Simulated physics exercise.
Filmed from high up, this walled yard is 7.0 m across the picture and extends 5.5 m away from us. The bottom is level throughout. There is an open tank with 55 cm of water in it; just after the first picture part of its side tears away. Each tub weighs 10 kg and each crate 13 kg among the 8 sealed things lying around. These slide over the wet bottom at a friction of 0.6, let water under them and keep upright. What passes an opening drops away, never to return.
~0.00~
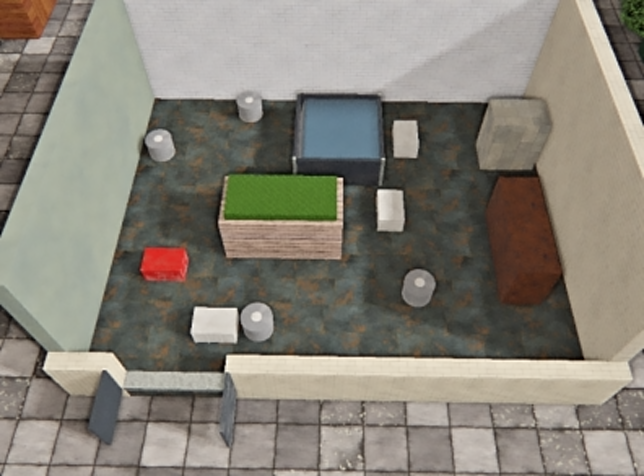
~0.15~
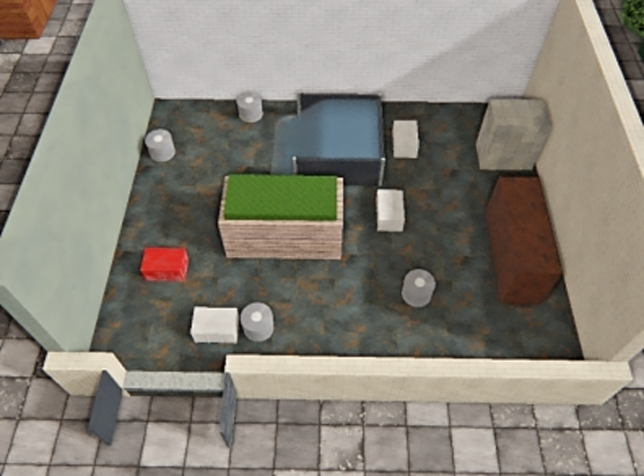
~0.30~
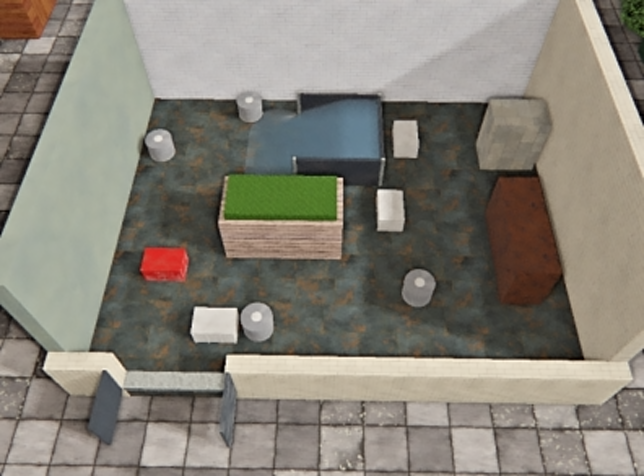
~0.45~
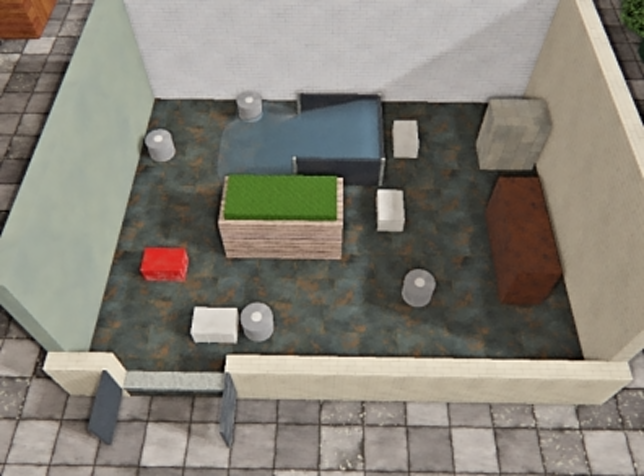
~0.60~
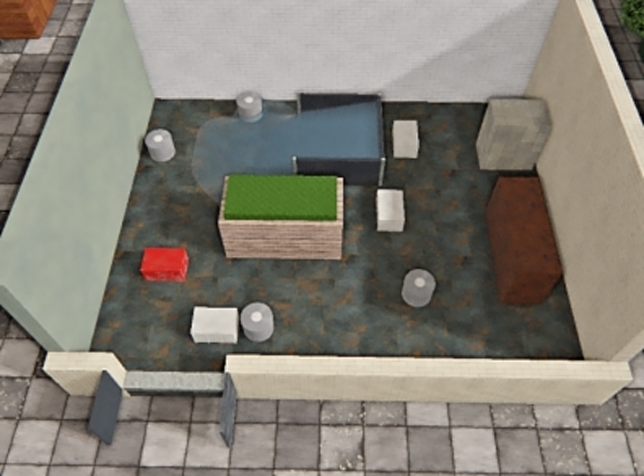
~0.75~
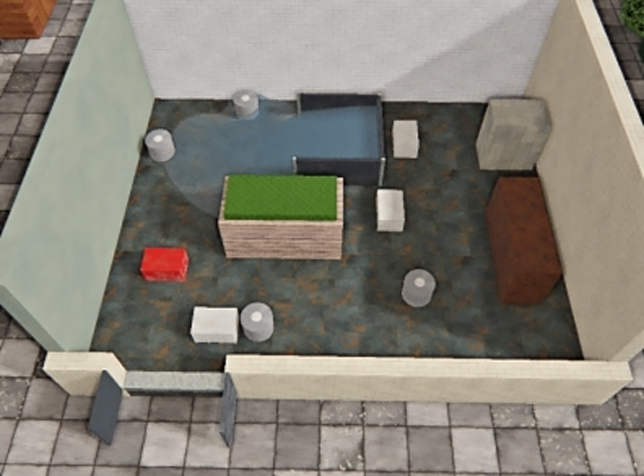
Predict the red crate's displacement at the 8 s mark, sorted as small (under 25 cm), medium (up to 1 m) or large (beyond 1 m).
The displacement is large.
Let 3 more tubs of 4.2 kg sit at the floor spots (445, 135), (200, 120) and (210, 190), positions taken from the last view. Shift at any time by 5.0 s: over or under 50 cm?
In that order: Under, more, over.
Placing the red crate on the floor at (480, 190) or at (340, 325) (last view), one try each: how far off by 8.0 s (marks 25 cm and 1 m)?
Nearly still; nearly still.
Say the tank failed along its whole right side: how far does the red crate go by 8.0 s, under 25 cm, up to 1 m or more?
The red crate remains in place.
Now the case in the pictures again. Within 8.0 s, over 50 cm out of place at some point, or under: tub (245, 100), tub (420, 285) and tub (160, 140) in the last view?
Beyond the limit, then within the limit, then beyond the limit.
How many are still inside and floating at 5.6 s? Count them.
That would be 1 of them.
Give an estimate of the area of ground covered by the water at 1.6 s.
I'd put it close to 11.0 m2.
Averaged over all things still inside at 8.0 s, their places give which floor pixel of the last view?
It sits at about (285, 268).
After 1.6 s the red crate is near (163, 259), 0.0 m from its start, aground; 0 of 8 are out; 2 afloat.
After 3.6 s the red crate is near (188, 290), 0.7 m from its start, aground; 0 of 8 are out; 1 afloat.
After 5.6 s the red crate is near (204, 315), 1.2 m from its start, aground; 0 of 8 are out; 1 afloat.
After 8.0 s the red crate is near (217, 325), 1.4 m from its start, afloat; 0 of 8 are out; 1 afloat.
